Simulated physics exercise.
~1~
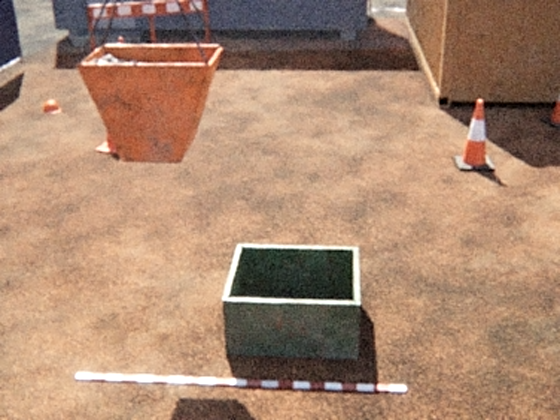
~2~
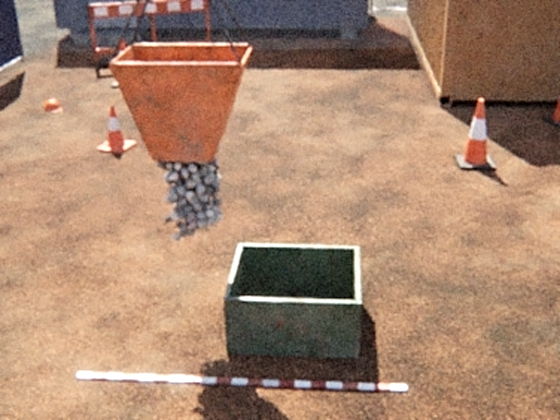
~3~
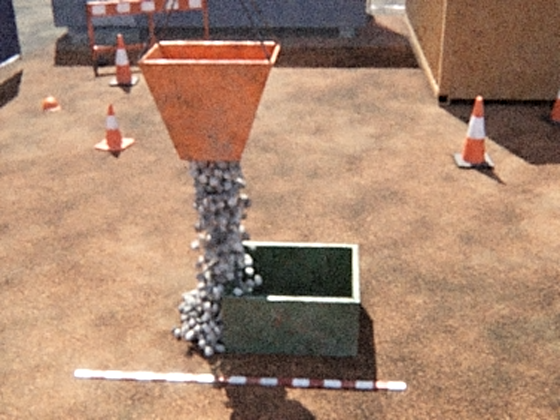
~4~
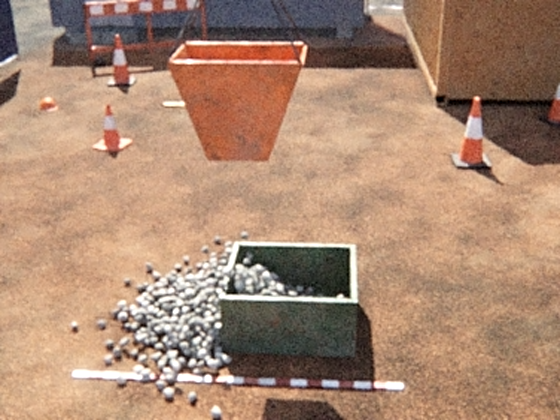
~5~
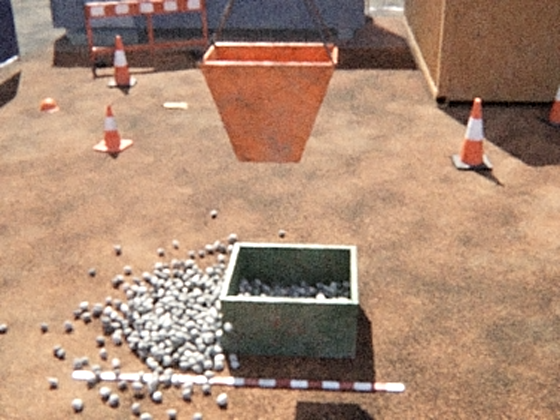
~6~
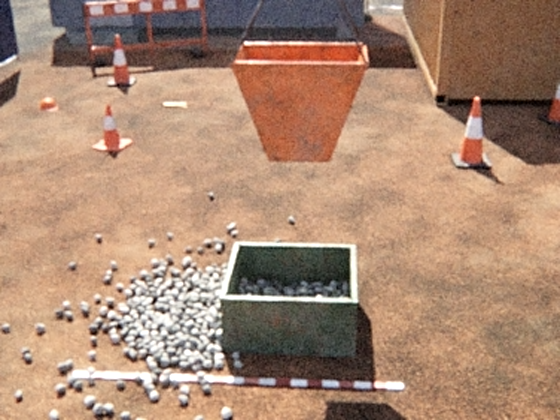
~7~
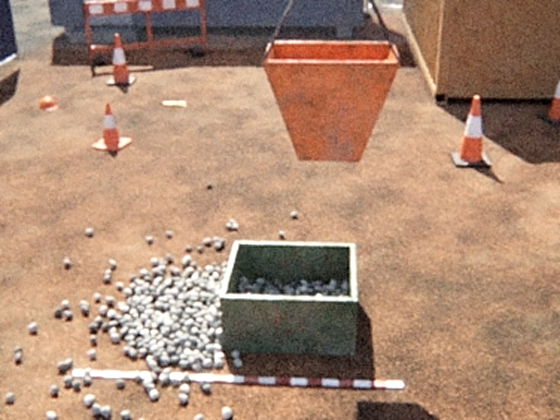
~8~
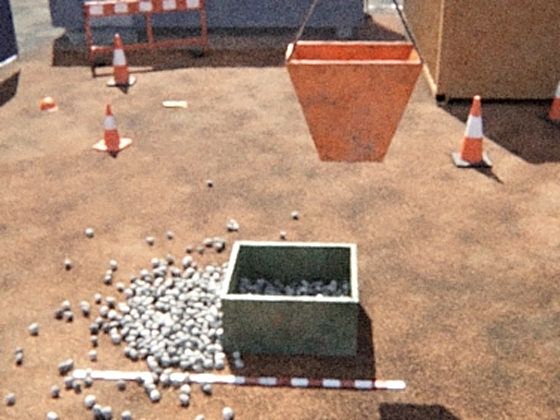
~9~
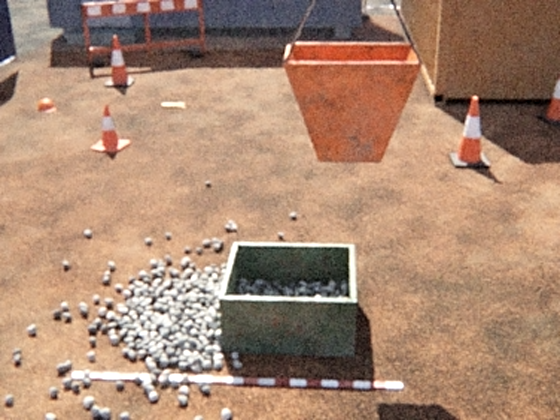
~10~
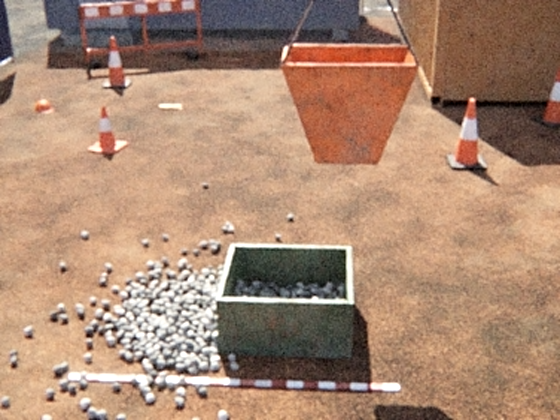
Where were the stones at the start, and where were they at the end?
At the start the stones were up in the hanging orange skip. At the end most of them lay scattered on the ground to the left of the green bin, with a smaller share inside it.
